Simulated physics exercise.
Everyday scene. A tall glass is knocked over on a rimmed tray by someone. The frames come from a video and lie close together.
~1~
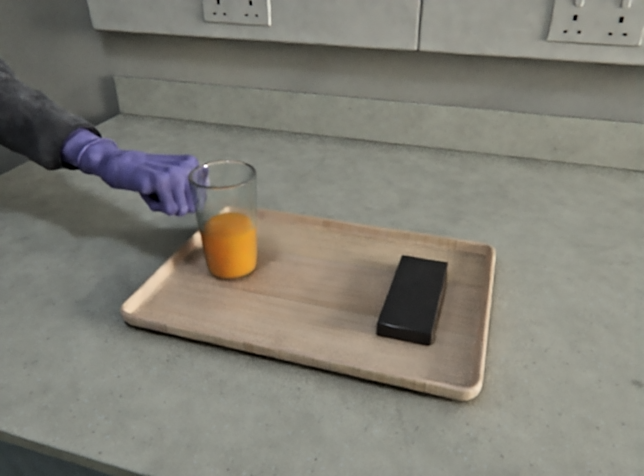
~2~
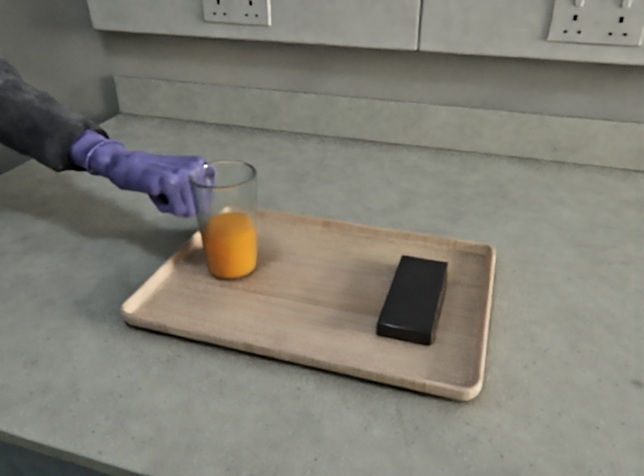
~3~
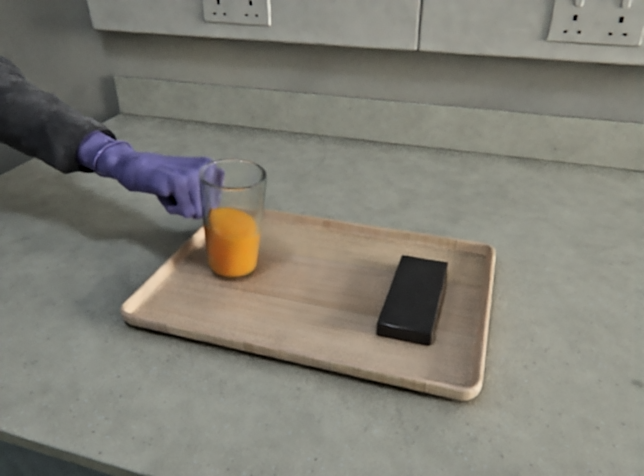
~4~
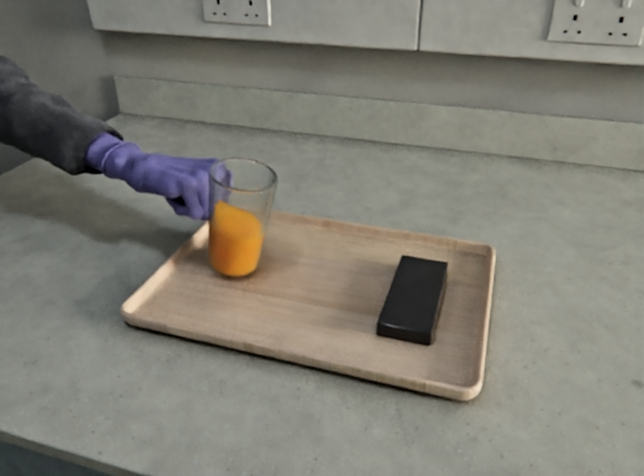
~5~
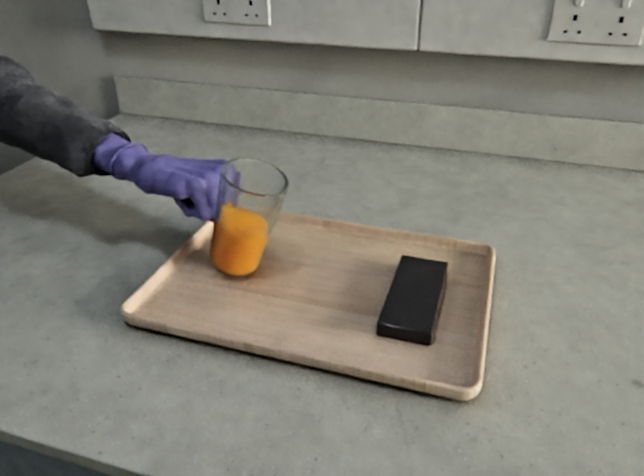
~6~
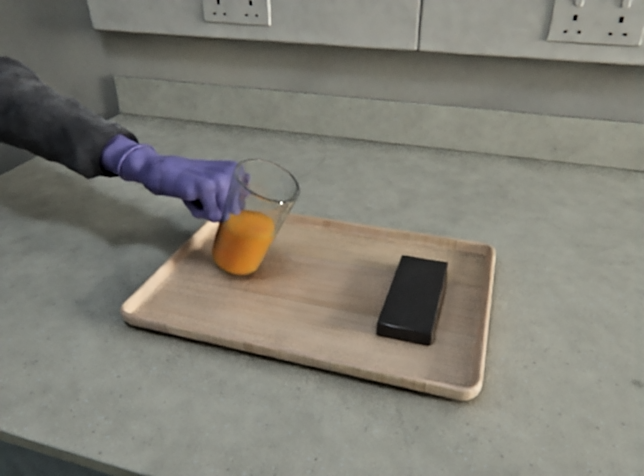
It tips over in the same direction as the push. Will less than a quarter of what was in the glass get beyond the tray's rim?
Yes: I expect it to slosh a quarter or less off the tray.
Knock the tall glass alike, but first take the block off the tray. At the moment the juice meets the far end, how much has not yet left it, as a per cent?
60 %, roughly.
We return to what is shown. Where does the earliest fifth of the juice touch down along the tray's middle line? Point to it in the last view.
(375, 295).
A moment on, the tall glass is falling and 100 per cent is in the glass, 0 on the tray and 0 above or beyond its rim.
Next, the tall glass lies on its side and 91 per cent is in the glass, 3 on the tray and 7 above or beyond its rim.
Then the tall glass lies on its side and 47 per cent is in the glass, 33 on the tray and 19 above or beyond its rim.
Later the tall glass lies on its side and 24 per cent is in the glass, 66 on the tray and 10 above or beyond its rim.
In the end 90 per cent is held by tray and glass, 10 is off the tray.
